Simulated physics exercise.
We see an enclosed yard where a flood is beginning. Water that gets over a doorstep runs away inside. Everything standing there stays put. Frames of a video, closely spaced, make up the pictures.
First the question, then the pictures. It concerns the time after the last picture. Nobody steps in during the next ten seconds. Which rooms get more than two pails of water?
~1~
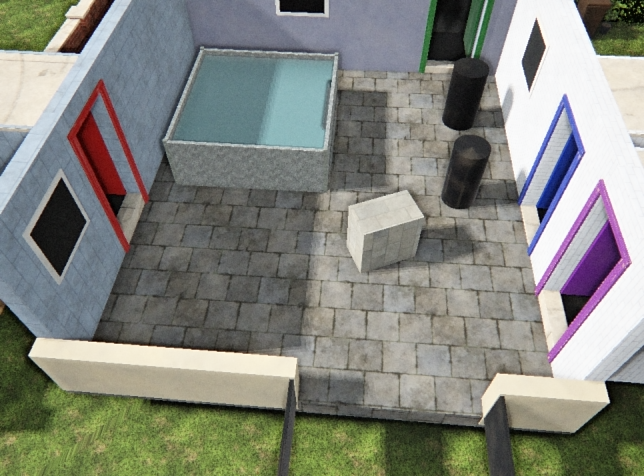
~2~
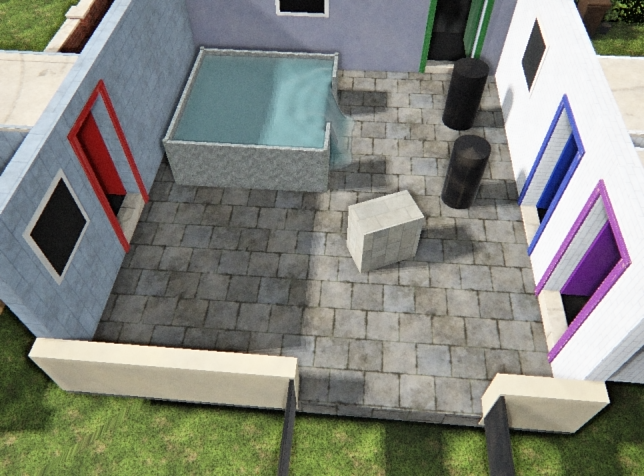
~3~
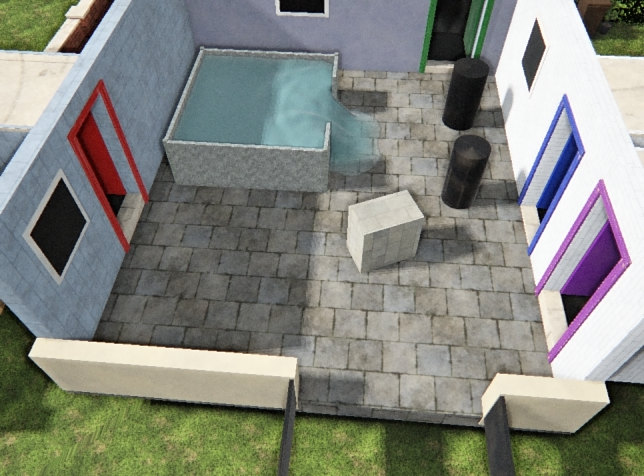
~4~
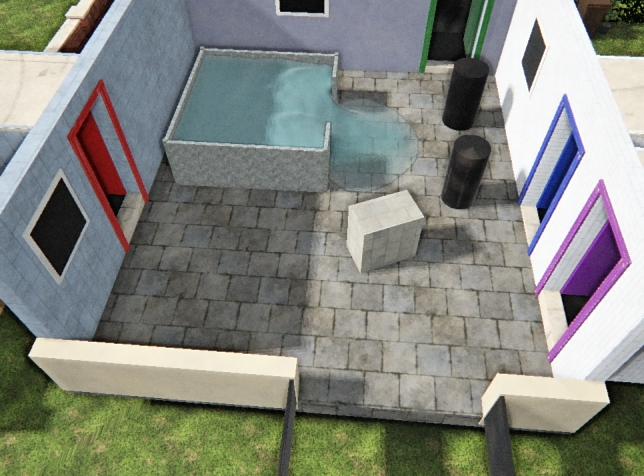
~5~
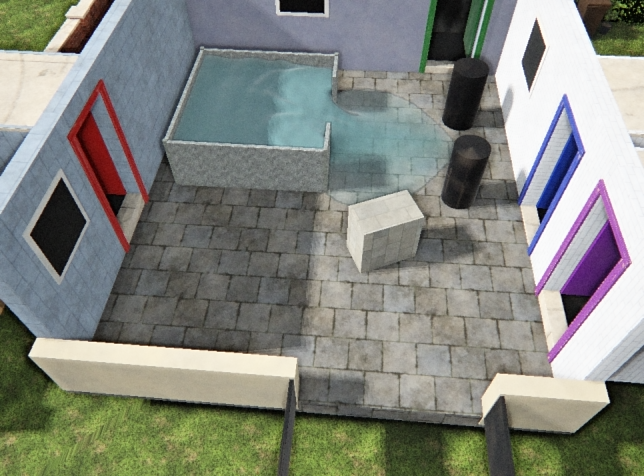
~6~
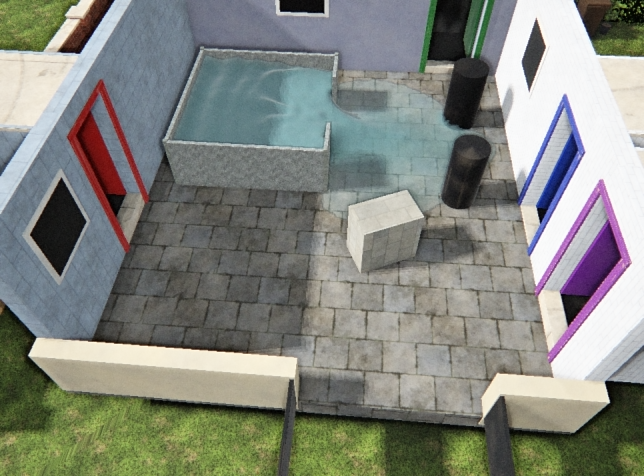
My prediction: Blue door: Exceeds two buckets; purple door: Within two buckets; red door: Within two buckets; green door: Exceeds two buckets.
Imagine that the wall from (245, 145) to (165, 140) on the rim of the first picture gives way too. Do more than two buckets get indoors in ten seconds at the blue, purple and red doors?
Result per door - blue: Beyond the limit; purple: Beyond the limit; red: Beyond the limit.
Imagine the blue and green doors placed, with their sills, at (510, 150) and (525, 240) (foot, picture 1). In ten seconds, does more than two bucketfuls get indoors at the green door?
Well, green comes up short in the end.
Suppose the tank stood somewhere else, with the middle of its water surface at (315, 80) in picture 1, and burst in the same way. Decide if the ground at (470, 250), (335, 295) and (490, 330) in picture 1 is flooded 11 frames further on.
Taking the three spots in that order, I'd say drenched, then spared, then drenched.
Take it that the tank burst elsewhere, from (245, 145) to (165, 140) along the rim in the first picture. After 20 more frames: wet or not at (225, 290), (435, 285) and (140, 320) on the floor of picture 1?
Taken in turn they're swamped, swamped and swamped.
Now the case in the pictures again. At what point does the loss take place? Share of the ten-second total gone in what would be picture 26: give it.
About 20 per cent.
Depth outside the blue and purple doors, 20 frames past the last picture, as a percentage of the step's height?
I reckon it's around 360 and then 60 per cent.
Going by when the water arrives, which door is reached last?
The red one.
A moment on, water covers 30 % of the floor; the blue door wet at the sill, nothing in, the purple door not reached, the red door not reached, the green door wet at the sill, nothing in.
Next, water covers 40 % of the floor; the blue door under two buckets in, the purple door wet at the sill, nothing in, the red door not reached, the green door over two buckets in.
Then, water covers 50 % of the floor; the blue door over two buckets in, the purple door wet at the sill, nothing in, the red door not reached, the green door far over two buckets in.
Later, water covers 75 % of the floor; the blue door far over two buckets in, the purple door under two buckets in, the red door not reached, the green door far over two buckets in.
In the end, water covers 90 % of the floor; the blue door far over two buckets in, the purple door under two buckets in, the red door wet at the sill, nothing in, the green door far over two buckets in.
